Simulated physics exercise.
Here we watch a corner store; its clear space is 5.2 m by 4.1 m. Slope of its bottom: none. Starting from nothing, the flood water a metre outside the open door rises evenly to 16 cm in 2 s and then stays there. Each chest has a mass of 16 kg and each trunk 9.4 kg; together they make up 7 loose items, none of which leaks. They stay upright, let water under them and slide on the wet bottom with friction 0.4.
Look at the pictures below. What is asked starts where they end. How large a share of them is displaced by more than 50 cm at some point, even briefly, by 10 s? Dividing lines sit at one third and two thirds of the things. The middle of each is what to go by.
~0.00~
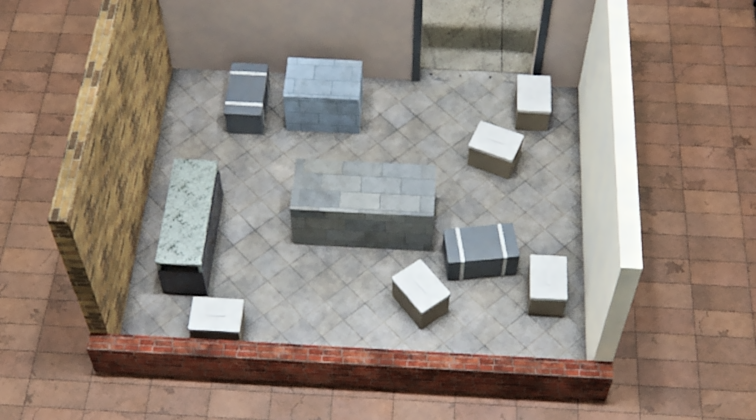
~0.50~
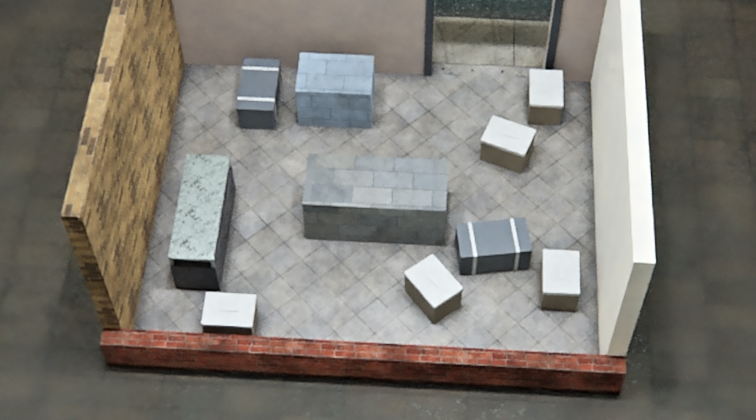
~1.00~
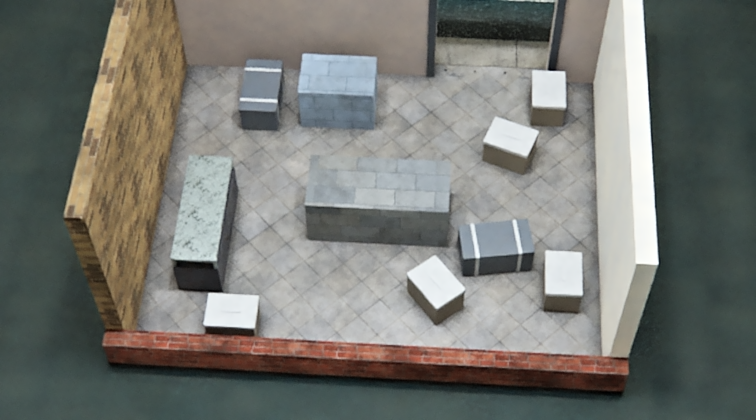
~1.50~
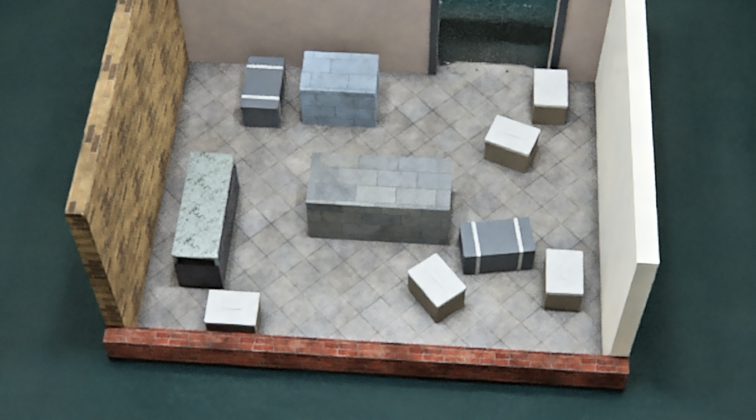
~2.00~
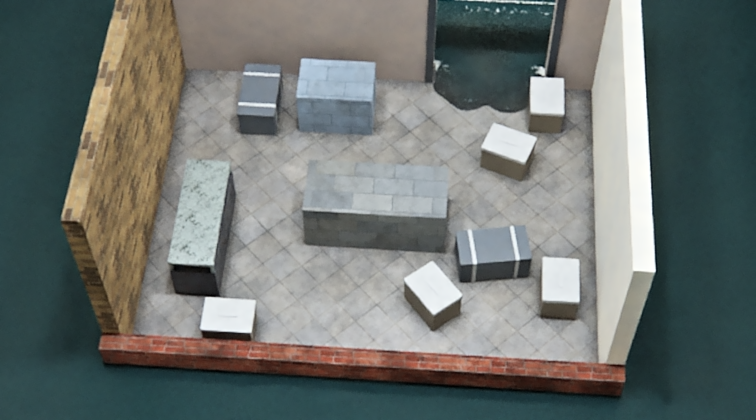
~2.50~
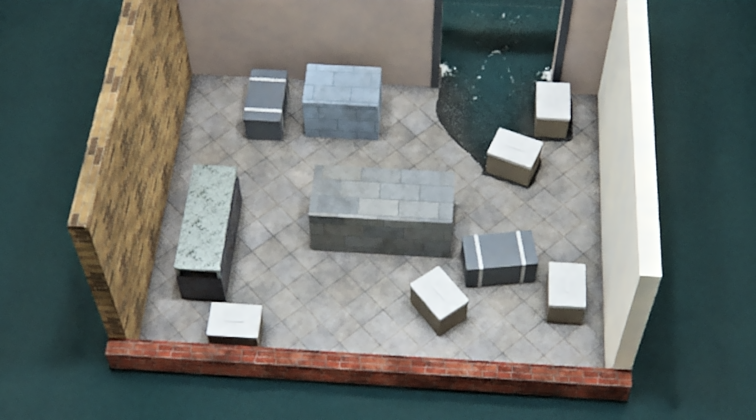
My call: One to two thirds of them.
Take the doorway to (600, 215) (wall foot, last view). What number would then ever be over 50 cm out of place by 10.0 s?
That gives 3 of them.
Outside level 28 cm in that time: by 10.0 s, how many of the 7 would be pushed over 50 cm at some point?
Then 5.
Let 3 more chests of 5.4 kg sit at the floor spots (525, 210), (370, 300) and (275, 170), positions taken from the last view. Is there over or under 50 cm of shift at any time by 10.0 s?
Order as asked - exceeds the limit, falls below the limit, exceeds the limit.
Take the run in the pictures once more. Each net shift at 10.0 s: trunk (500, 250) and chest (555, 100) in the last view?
In turn: 120 cm, 30 cm.
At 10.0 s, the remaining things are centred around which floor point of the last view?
Mean floor pixel: About (418, 270).
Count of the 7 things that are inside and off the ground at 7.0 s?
At that time, 3.
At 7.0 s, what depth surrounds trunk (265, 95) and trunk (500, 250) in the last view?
Depth approx. 2 cm / 7 cm.
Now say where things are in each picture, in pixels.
In the first frame, a chest at (421, 286) rests on the ground; a trunk at (246, 89), on the bottom; 0.0 m2 under water; 0 of 7 have shifted.
In the second frame, a chest at (434, 280) rests on the ground; a trunk at (258, 84), on the bottom; water covers 0.0 m2; 0 of 7 have shifted.
In the third frame, a chest at (436, 282) rests on the ground; a trunk at (261, 85) rests on the ground; water covers 0.0 m2; 0 of 7 have shifted.
In the fourth frame, a chest at (437, 280), on the bottom; a trunk at (263, 82) rests on the ground; 0.0 m2 under water; 0 of 7 have shifted.
In the fifth frame, a chest at (433, 287), on the bottom; a trunk at (259, 89) rests on the ground; water covers 0.4 m2; 0 of 7 have shifted.
In the sixth frame, a chest at (439, 292), on the bottom; a trunk at (265, 95), on the bottom; water covers 1.1 m2; 0 of 7 have shifted.
After 3.5 s 0 of 7 are over 50 cm from their spots; 0 afloat.
After 4.5 s 1 of 7 are over 50 cm from their spots; 0 afloat.
After 7.0 s 2 of 7 are over 50 cm from their spots; 3 afloat.
After 10.0 s 3 of 7 are over 50 cm from their spots, and 3 have been at some point; 3 afloat.
